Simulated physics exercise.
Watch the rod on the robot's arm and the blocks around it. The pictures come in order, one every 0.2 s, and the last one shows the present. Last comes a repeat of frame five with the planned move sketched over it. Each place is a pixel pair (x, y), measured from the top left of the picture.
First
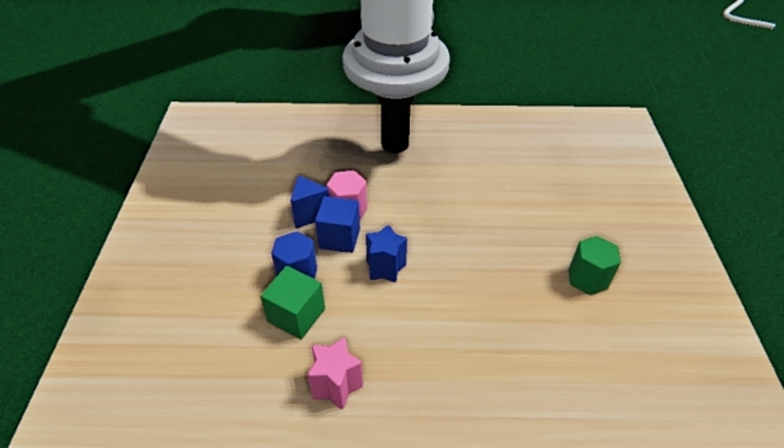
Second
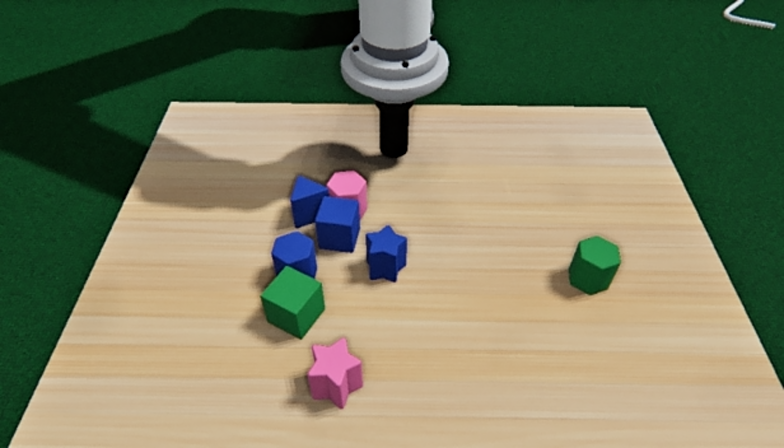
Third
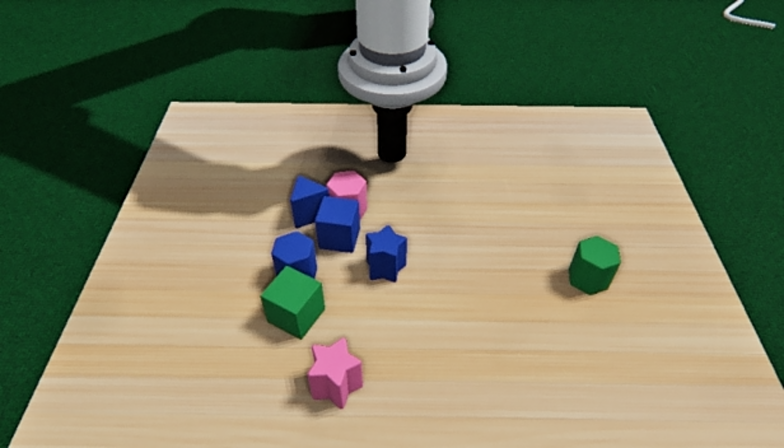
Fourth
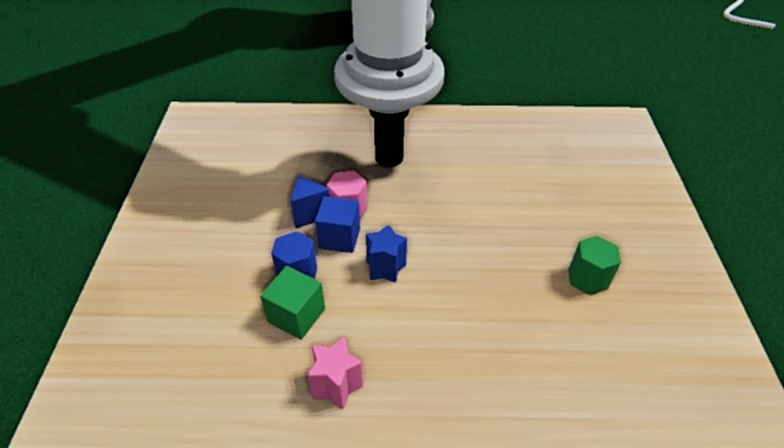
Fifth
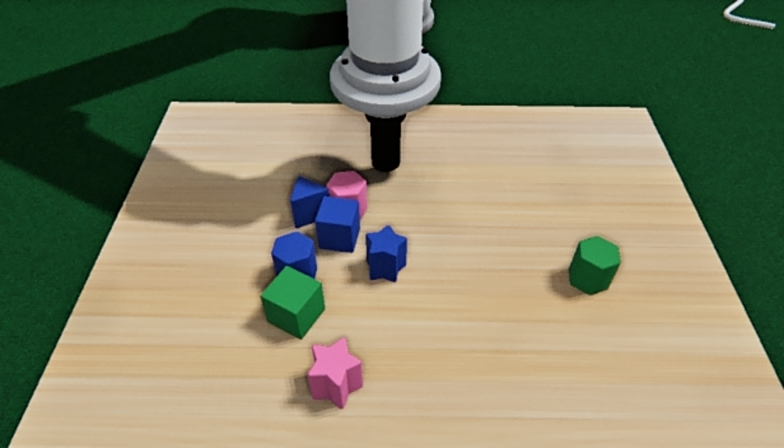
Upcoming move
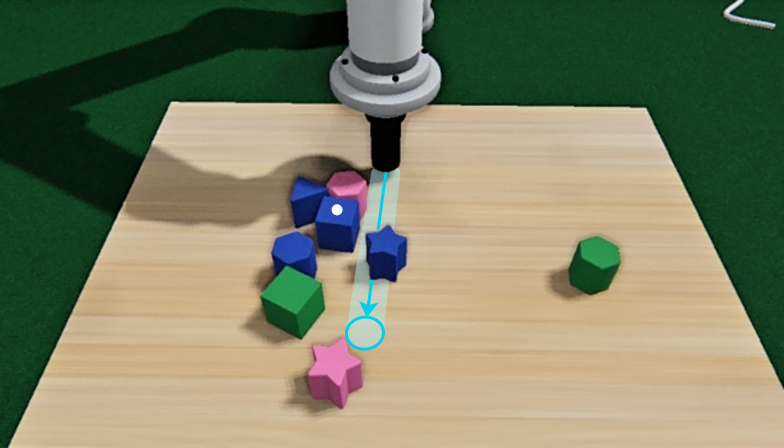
The video shows a robot arm with a black rod moving slightly downward and to the left over a wooden board, near a pink hexagon and several blue blocks, while all the blue, green and pink blocks stay still.
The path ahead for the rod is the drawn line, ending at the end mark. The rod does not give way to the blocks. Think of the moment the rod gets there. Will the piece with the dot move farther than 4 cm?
It seems not.
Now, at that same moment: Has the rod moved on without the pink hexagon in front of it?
Answer: Yes.
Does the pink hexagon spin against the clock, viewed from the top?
Going by the path, no.
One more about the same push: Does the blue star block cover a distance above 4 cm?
Yes, I think so.
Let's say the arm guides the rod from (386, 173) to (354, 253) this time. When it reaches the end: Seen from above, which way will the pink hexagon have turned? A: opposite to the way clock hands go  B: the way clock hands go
B
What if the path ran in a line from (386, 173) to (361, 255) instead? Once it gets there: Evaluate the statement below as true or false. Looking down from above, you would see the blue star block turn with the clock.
Answer: False.
Path on the board, from (386, 173) directly to (365, 333); the dot is on the blue four-sided block.
What follows on the original path. One third of the way, rod at (379, 209); pink hexagon at (344, 185), turned 20° clockwise.
Two thirds of the way, rod at (372, 262); pink hexagon at (344, 185), turned 20° clockwise; blue star block at (393, 265).
At the end, rod at (364, 323); blue four-sided block in place; pink hexagon at (344, 185), turned 20° clockwise; blue star block at (403, 287), turned 70° anticlockwise.
